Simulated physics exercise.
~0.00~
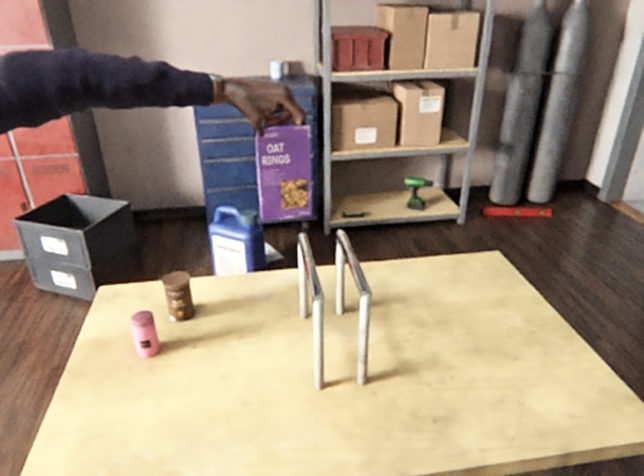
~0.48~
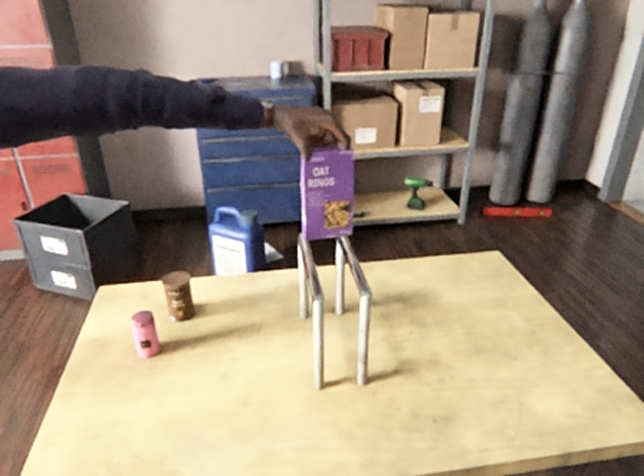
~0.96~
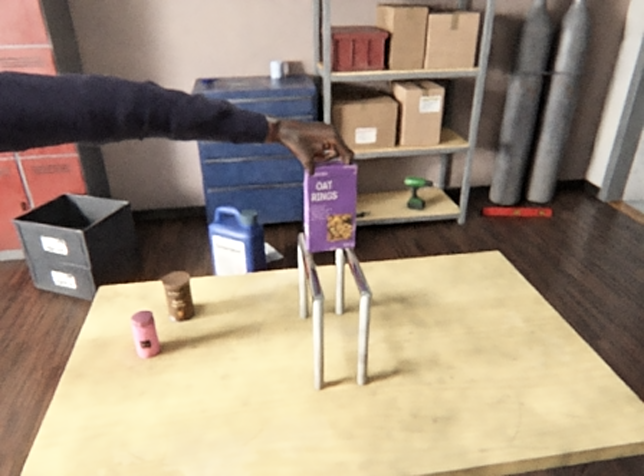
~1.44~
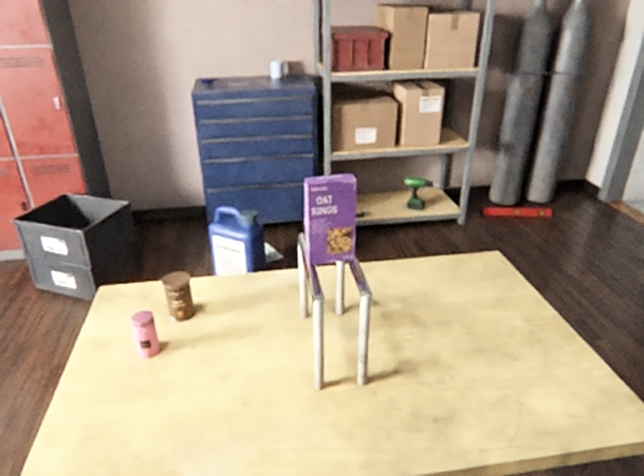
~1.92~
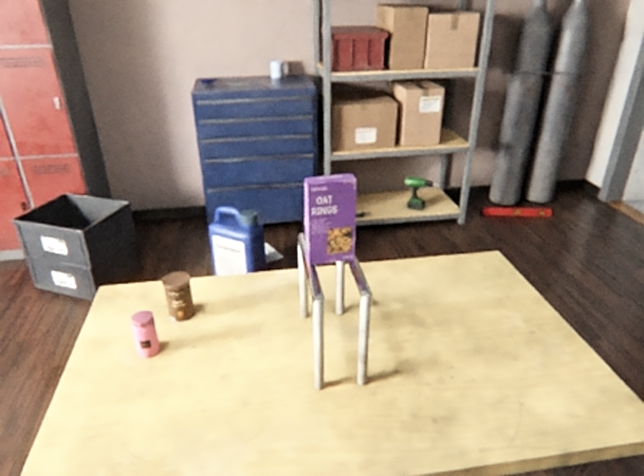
In a workshop, a hand lowers a purple box onto two metal rails, where it stays upright.
